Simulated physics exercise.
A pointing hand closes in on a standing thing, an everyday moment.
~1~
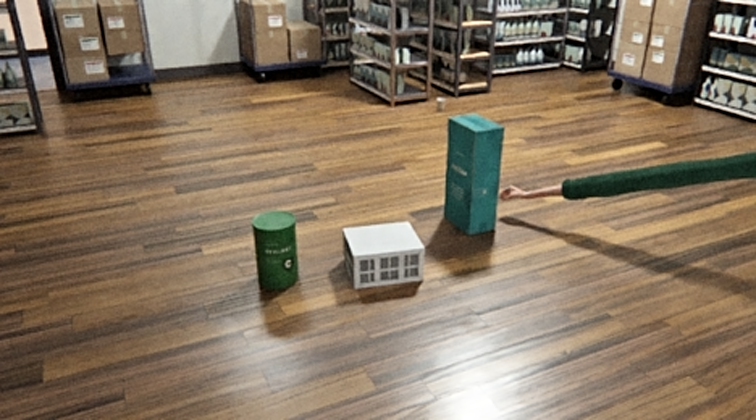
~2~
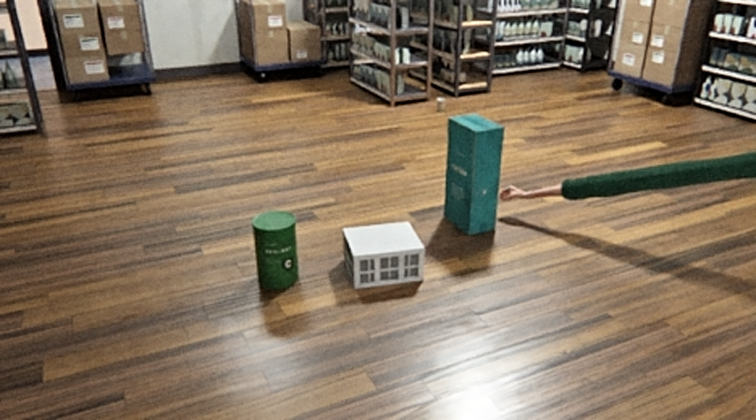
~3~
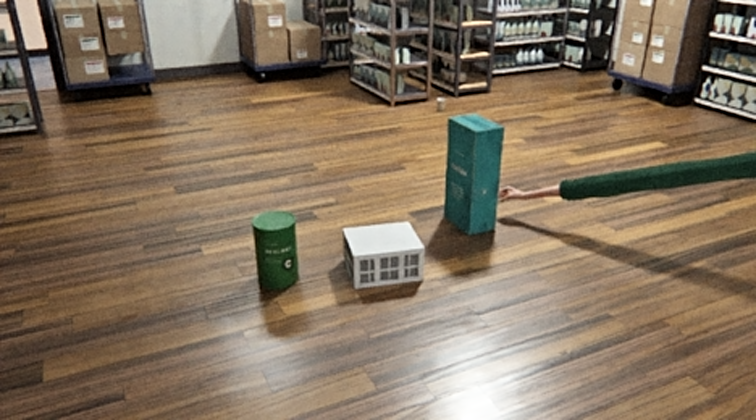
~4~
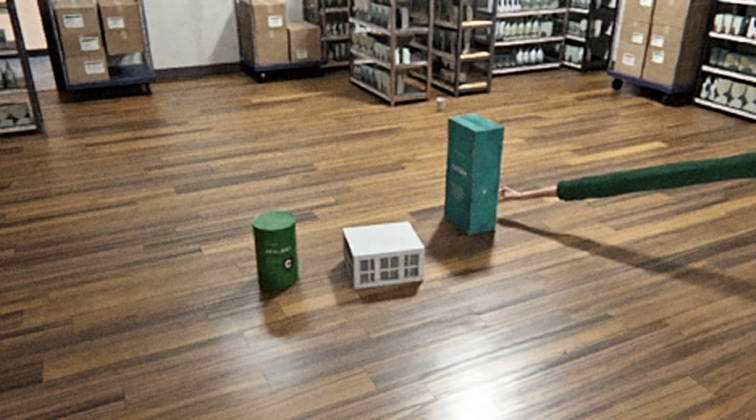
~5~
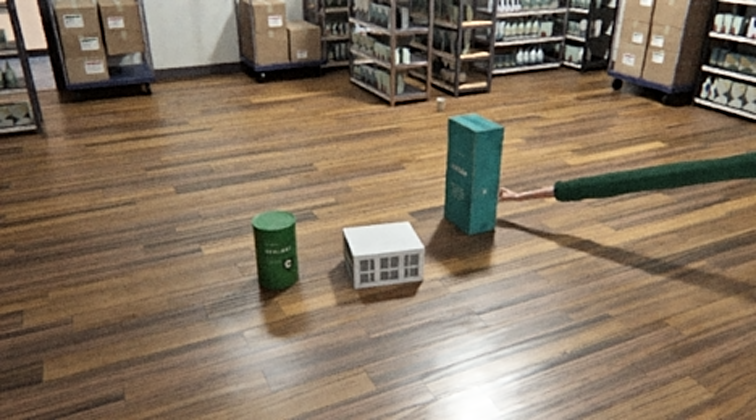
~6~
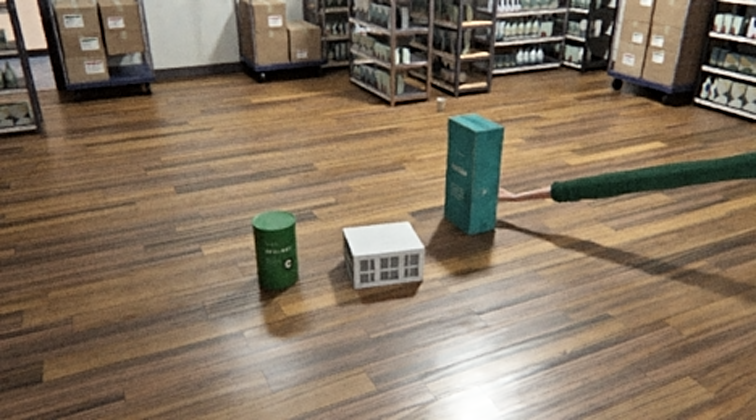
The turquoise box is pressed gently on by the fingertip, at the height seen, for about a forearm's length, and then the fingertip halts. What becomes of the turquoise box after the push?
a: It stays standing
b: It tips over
Answer: A.
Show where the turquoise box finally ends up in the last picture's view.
Near (419, 185).
Then, 0.40 s after the last picture, turquoise box slid a little near (463, 176).
Then, 0.70 s after the last picture, turquoise box slid a little near (450, 179).
Then, 1.00 s after the last picture, turquoise box slid about its own width near (438, 181).
Then, 1.30 s after the last picture, turquoise box slid about its own width near (425, 184).
At rest, moved from the start, turquoise box. Seen from the same camera at the end, turquoise box near (419, 185).
